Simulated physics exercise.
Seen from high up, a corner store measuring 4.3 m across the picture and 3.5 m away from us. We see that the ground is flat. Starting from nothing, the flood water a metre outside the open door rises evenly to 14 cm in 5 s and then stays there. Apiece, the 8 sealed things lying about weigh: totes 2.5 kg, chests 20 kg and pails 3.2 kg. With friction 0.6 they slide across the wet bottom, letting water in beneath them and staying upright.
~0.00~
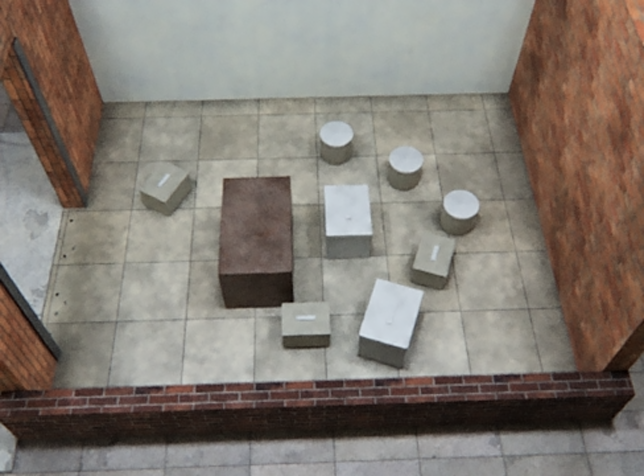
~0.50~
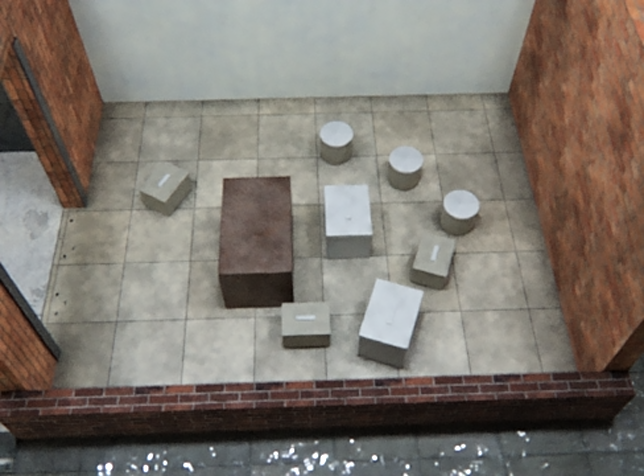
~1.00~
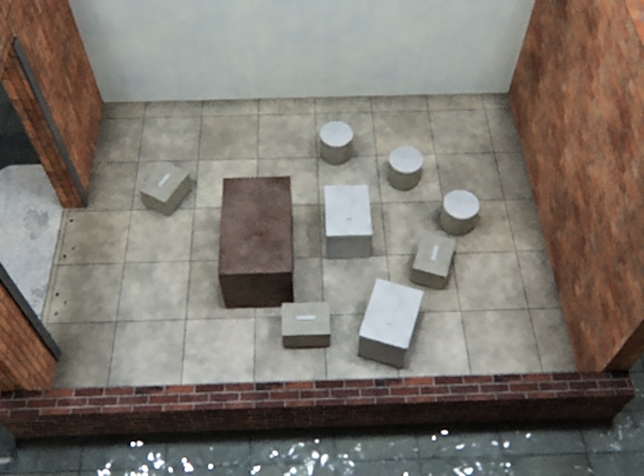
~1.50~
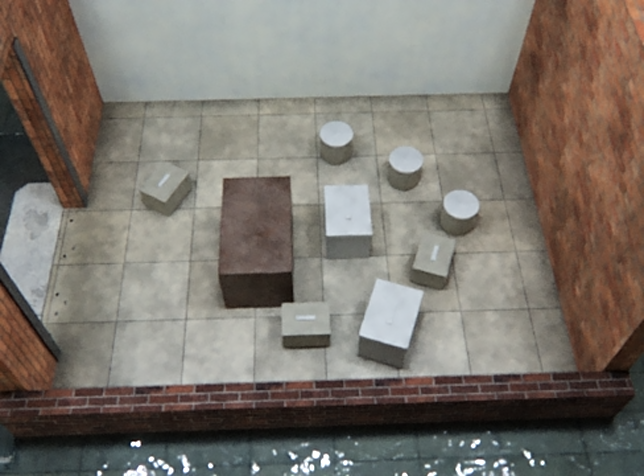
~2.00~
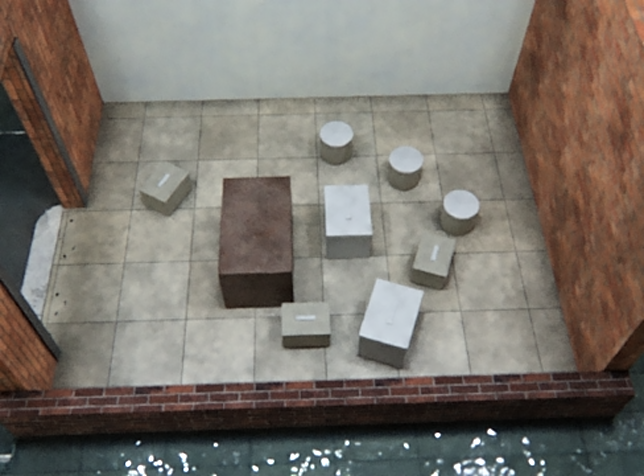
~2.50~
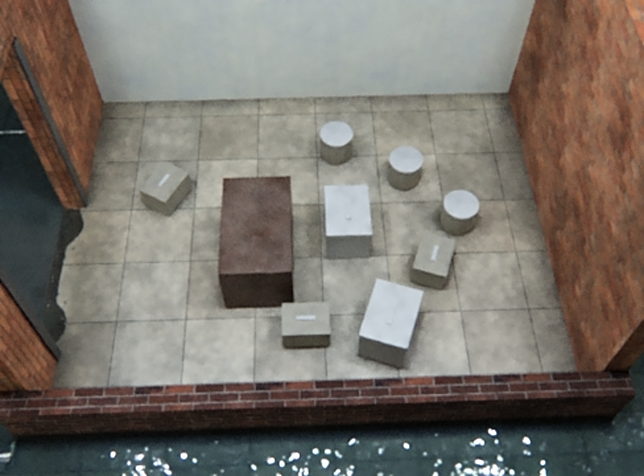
The clip opens on a high view of a tiled, brick-walled room holding a dark brown block, several paler boxes and three round grey containers, all standing still. Dark, glinting water spreads outside along the front wall, then creeps over the pale ground beyond the left opening, reaching the tiles' edge there.
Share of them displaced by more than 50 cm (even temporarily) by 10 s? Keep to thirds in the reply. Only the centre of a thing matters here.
My answer: Less than a third.
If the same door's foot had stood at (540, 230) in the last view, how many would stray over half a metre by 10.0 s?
5.
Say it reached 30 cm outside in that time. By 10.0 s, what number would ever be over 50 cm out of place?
The answer would then be 7.
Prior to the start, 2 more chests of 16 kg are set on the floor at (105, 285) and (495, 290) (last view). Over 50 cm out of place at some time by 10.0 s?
In turn: Beyond the mark, within the mark.
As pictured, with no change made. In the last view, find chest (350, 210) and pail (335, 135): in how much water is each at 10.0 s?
First about 3 cm, second about 3 cm.
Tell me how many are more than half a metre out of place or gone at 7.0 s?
My count gives 1.
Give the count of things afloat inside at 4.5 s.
At that moment it comes to 0.
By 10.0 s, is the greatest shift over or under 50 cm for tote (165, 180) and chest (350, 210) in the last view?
Taking them in turn, I'd say greater and smaller.
After 3.5 s 0 of 8 are over 50 cm from their spots; 0 afloat.
After 4.5 s 0 of 8 are over 50 cm from their spots; 0 afloat.
After 7.0 s 1 of 8 are over 50 cm from their spots; 0 afloat.
After 10.0 s 2 of 8 are over 50 cm from their spots, and 2 have been at some point; 1 afloat.
